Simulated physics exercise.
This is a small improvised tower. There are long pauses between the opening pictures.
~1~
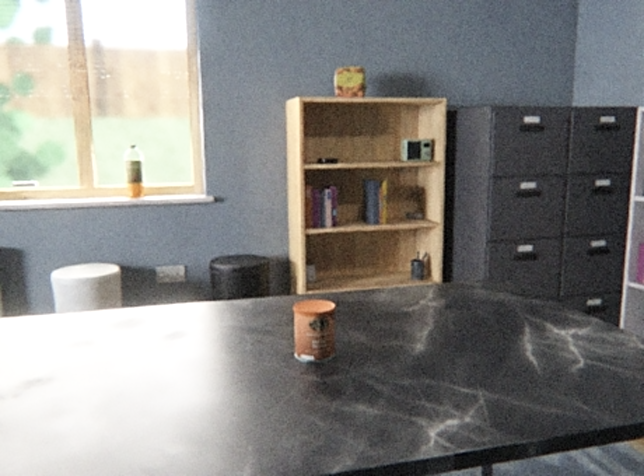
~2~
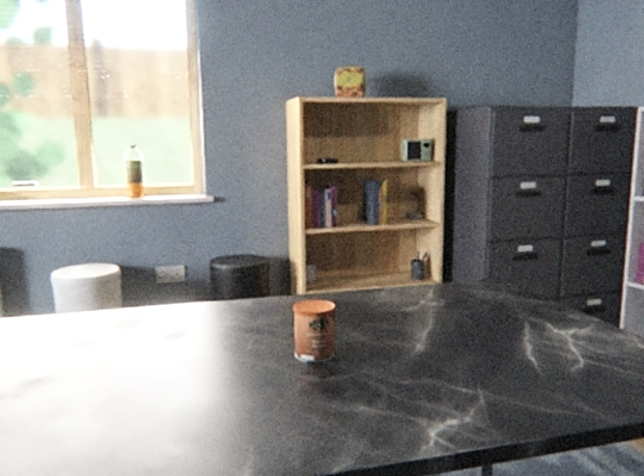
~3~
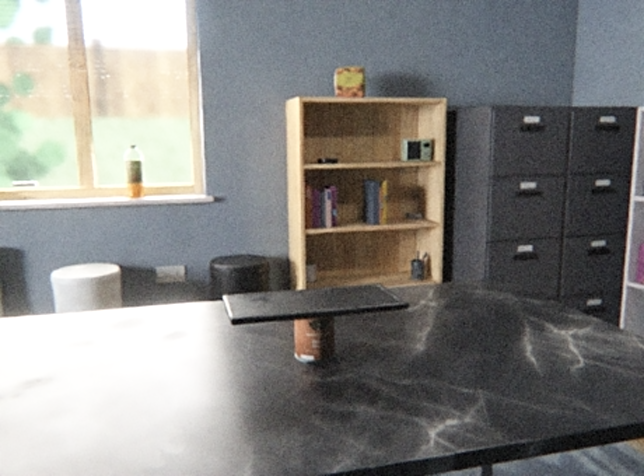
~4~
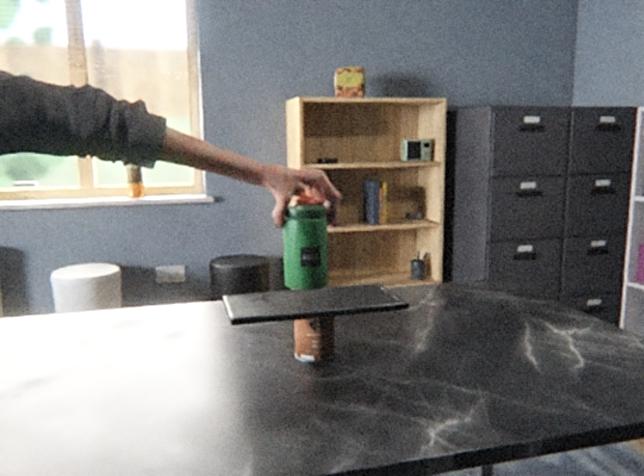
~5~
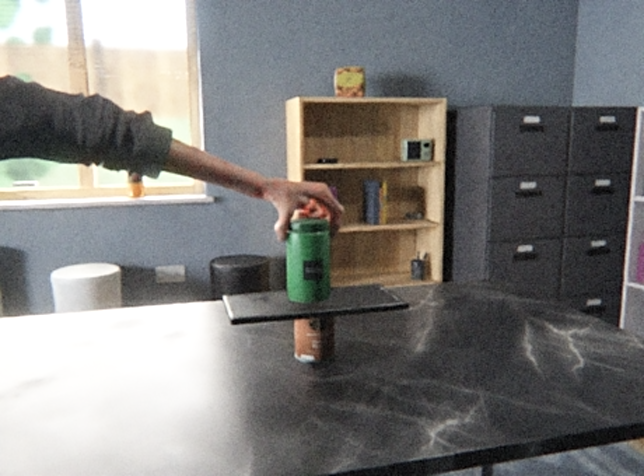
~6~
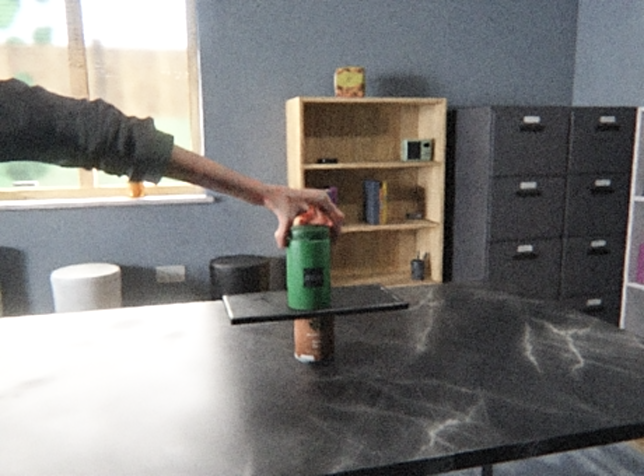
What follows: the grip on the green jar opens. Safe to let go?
The stack keeps its balance.
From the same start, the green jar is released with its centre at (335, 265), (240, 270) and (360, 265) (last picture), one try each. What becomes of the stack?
First try: It stays up; second try: It loses its balance; third try: It comes apart.
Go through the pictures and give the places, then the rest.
The last thing is not in view yet, in the first picture.
The last thing is not in view yet, in the second picture.
The last thing is not in view yet; black lid (313, 302), in the third picture.
On its way; green jar (306, 246); black lid (313, 302), in the fourth picture.
On its way; green jar (309, 259); black lid (313, 302), in the fifth picture.
In place under the hand; green jar (309, 266); black lid (313, 302), in the sixth picture.
Then, 0.60 s past the last view, nothing moves.
Then, 1.40 s past the last view, green jar resting near (308, 267).
Finally, all 3 still in place. Final places as the last picture's camera would see them, green jar near (308, 267). The stack holds.
